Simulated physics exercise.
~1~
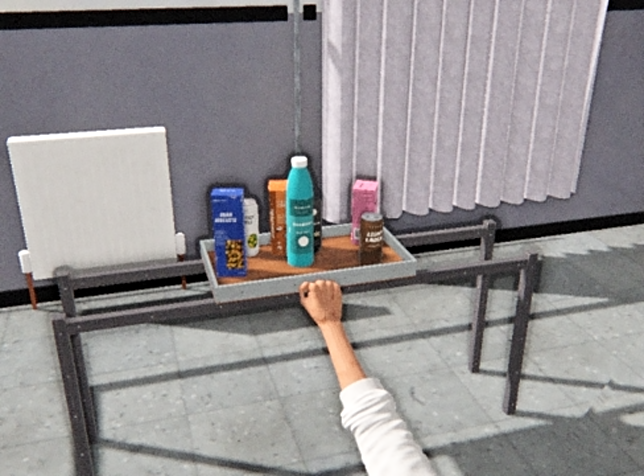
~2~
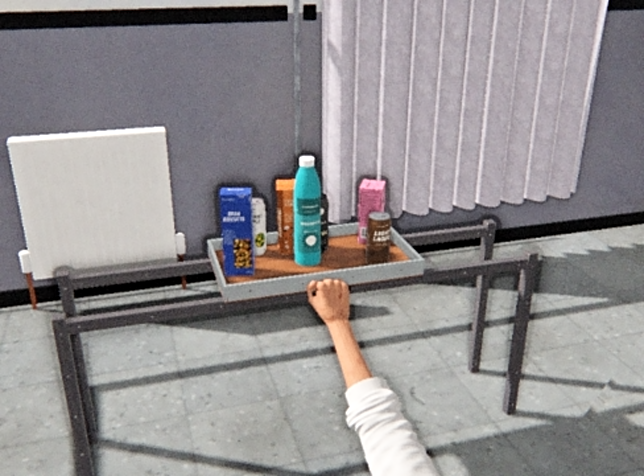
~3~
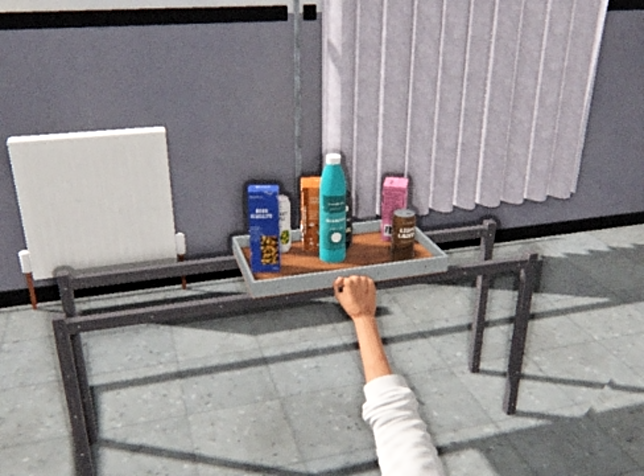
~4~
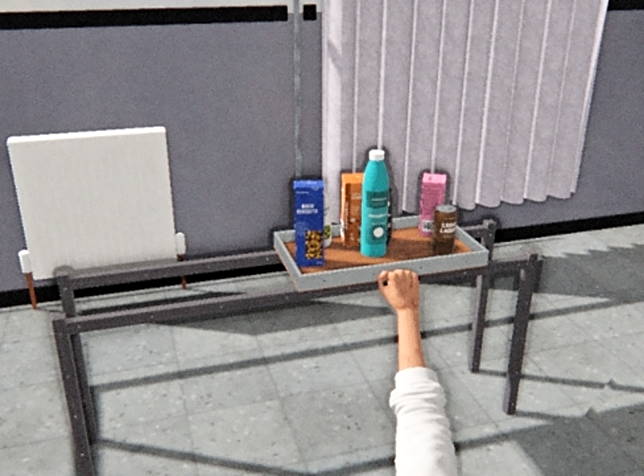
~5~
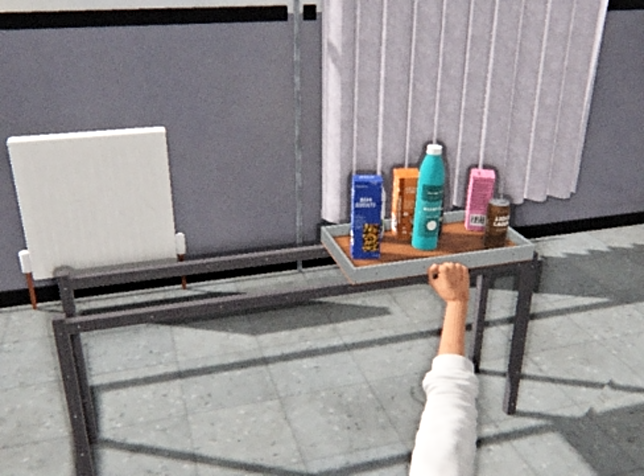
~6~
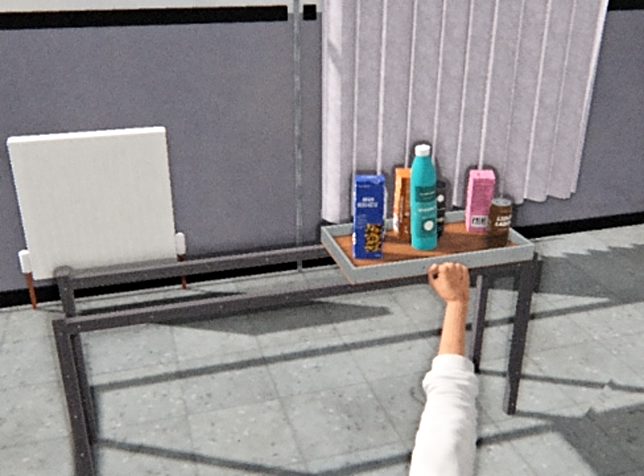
A hand slid a gray-rimmed tray of cartons, cans and a tall turquoise bottle rightward along a dark metal frame until it stopped near the right end, where a few items shifted slightly and everything stayed upright on the tray.
